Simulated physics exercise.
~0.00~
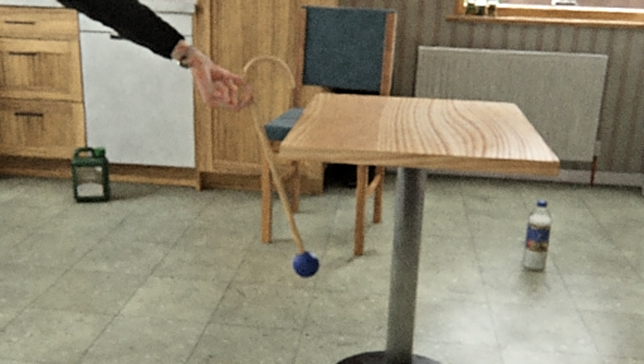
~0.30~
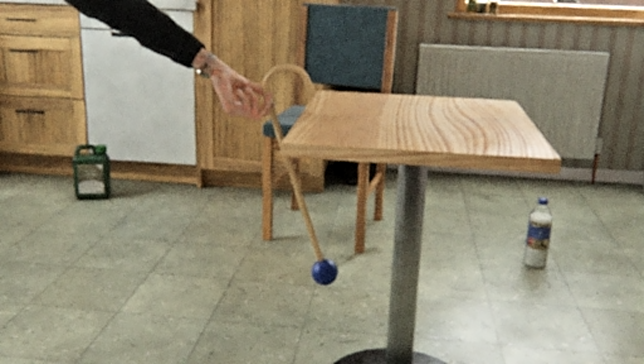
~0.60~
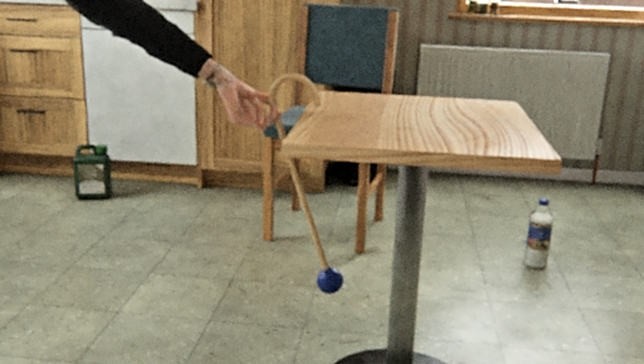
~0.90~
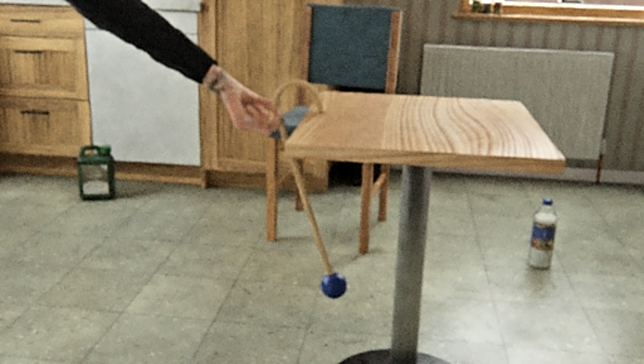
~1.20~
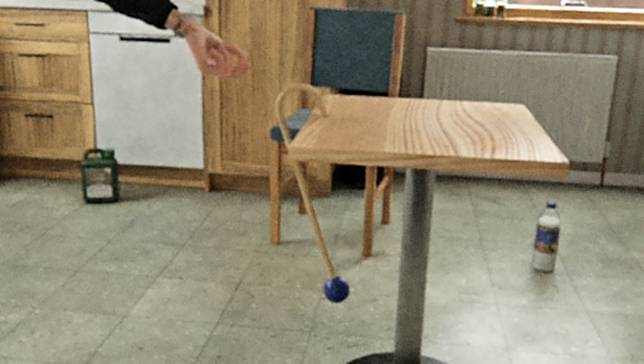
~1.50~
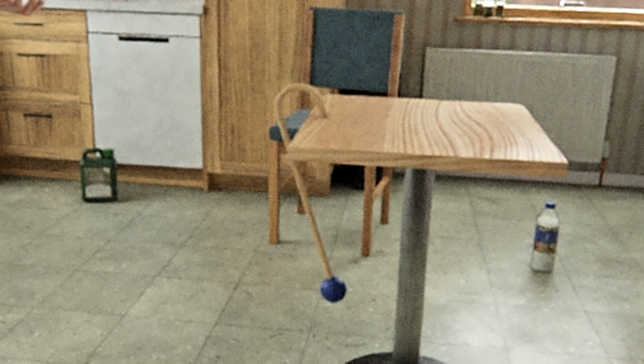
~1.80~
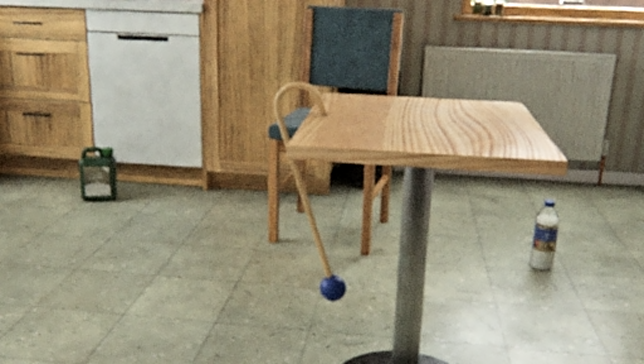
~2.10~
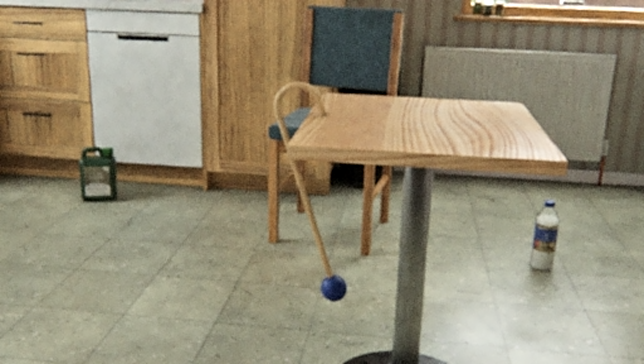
A blue-ended stick with a curved handle is hooked on a table edge by a hand, then hangs there alone.
